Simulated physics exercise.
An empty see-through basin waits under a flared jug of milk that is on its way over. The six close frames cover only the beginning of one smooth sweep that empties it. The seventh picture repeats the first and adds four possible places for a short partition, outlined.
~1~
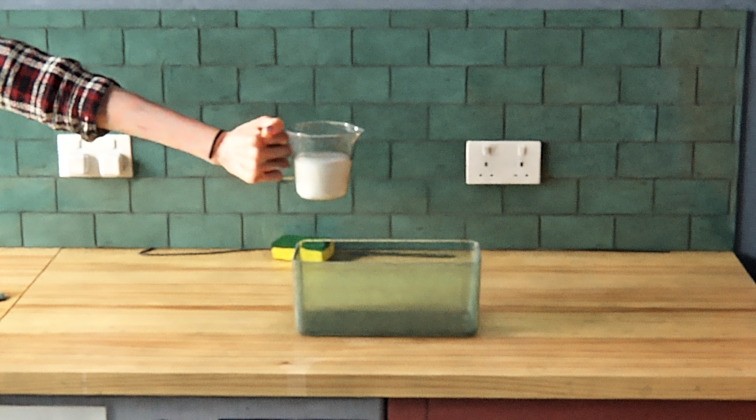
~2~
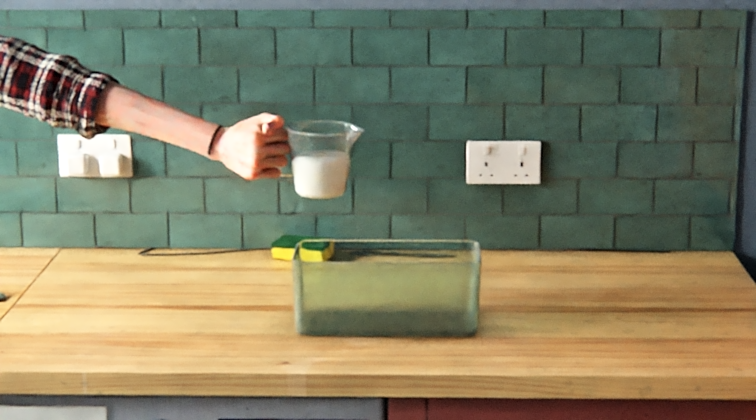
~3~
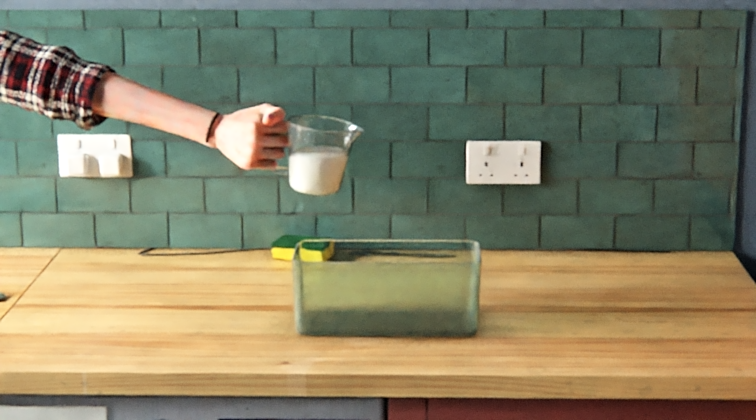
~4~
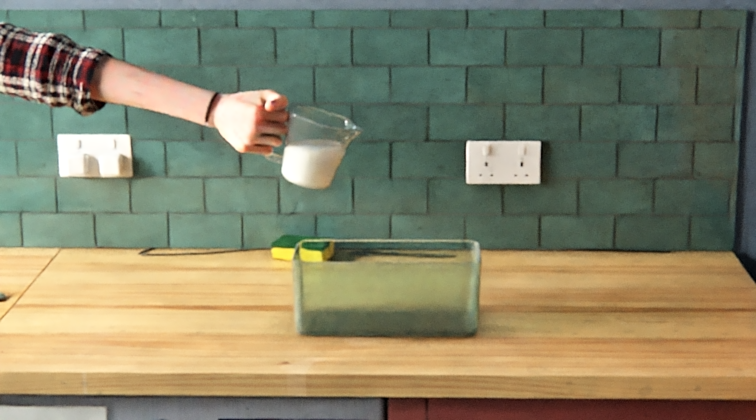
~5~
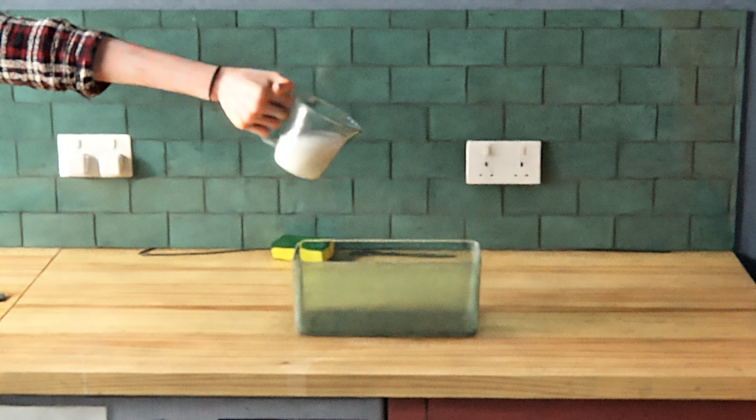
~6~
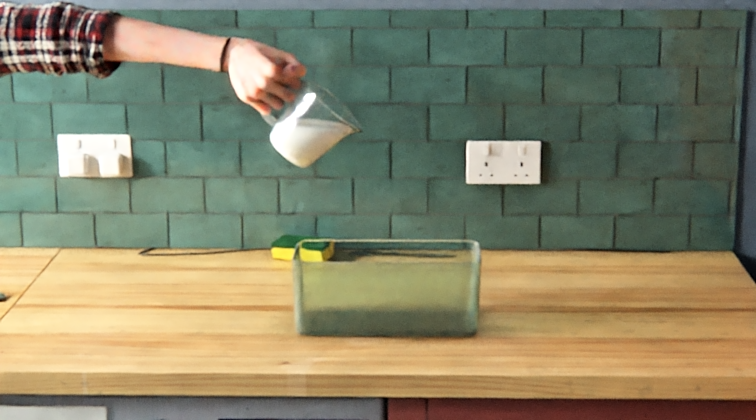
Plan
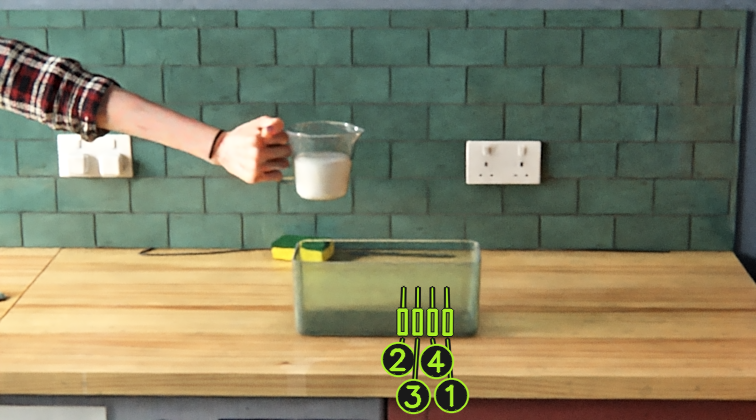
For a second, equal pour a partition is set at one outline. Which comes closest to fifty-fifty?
Take 4.
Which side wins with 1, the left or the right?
The left side.
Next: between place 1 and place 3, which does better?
That is place 3.
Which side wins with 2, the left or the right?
The right side.
In lime, 1 at (447, 339); 2 at (402, 338); 3 at (417, 339); 4 at (432, 339).
Choosing 1, about 84 % ends left of the wall and 14 % right of it; 3 % is lost outside.
Choosing 2, about 16 % ends left of the wall and 78 % right of it; 6 % is lost outside.
Choosing 3, about 21 % ends left of the wall and 74 % right of it; 6 % is lost outside.
Choosing 4, about 46 % ends left of the wall and 48 % right of it; 6 % is lost outside.
